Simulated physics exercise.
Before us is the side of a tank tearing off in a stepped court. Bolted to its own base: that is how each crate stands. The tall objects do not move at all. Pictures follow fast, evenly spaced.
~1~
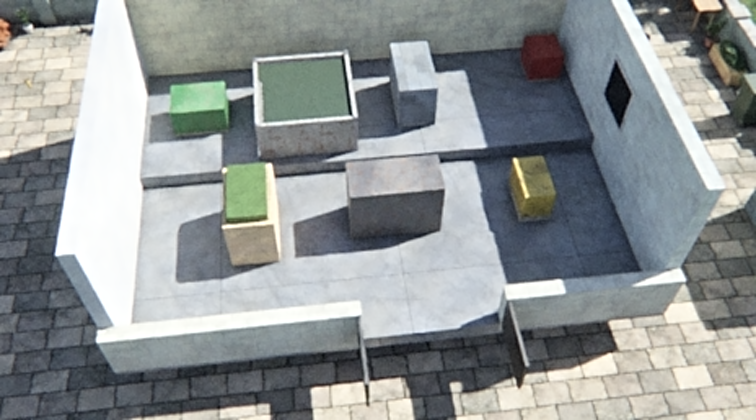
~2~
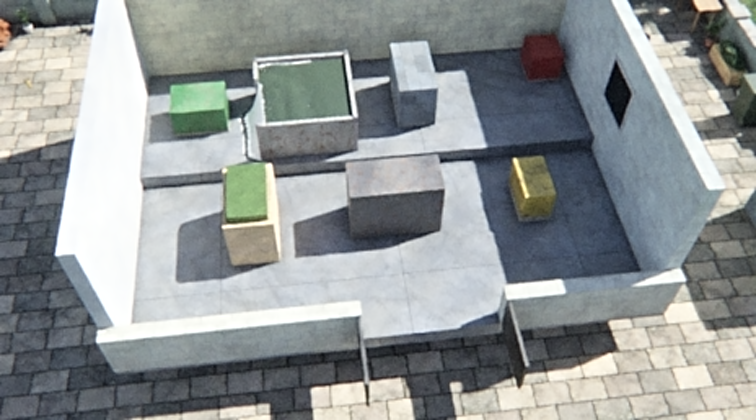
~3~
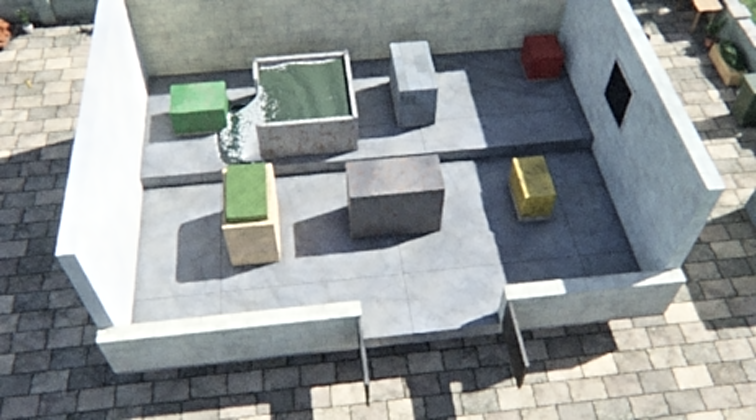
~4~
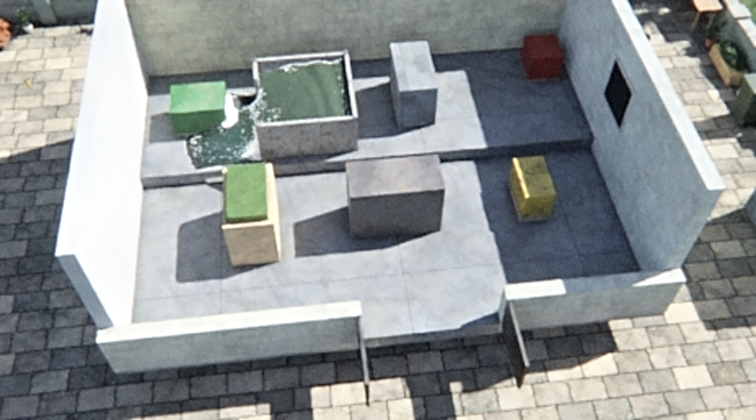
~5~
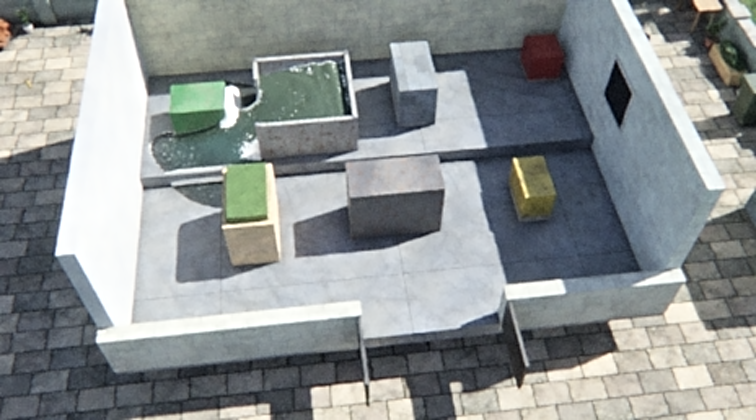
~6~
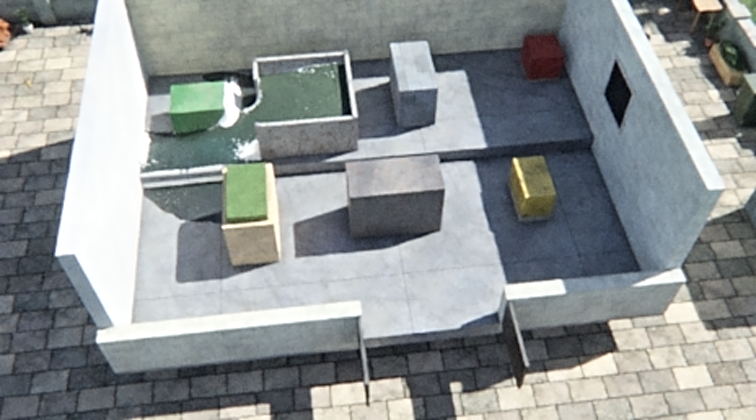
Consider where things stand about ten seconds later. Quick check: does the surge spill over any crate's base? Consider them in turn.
At the end, the red crate sits too low. The yellow crate sits high enough. The green crate sits too low.
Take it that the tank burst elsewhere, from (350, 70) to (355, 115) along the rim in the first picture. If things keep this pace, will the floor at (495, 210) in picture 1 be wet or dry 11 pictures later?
Looking at that point, I'd call it drenched.
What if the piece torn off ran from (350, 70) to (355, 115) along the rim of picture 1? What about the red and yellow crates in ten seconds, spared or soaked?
Well, the red crate gets reached, and the yellow crate gets reached as well.
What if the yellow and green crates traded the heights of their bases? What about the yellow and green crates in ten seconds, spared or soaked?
So yellow gets reached, and green gets reached.
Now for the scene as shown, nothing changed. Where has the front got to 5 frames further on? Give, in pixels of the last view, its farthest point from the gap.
My estimate: Roughly (135, 280).
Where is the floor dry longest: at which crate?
The crate marked yellow comes last.
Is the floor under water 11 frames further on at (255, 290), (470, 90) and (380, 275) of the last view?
First spared, second spared, third spared.
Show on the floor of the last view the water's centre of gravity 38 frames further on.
The water's centre sits above (294, 191).
A moment on, water covers 20 % of the floor; the red crate not reached, the yellow crate not reached, the green crate water round its plinth.
Next, water covers 25 % of the floor; the red crate not reached, the yellow crate not reached, the green crate water round its plinth.
Then, water covers 40 % of the floor; the red crate not reached, the yellow crate not reached, the green crate water round its plinth.
Later, water covers 70 % of the floor; the red crate water round its plinth, the yellow crate water round its plinth, the green crate water round its plinth.
In the end, water covers 90 % of the floor; the red crate was topped, the yellow crate stayed above the water, the green crate was topped.
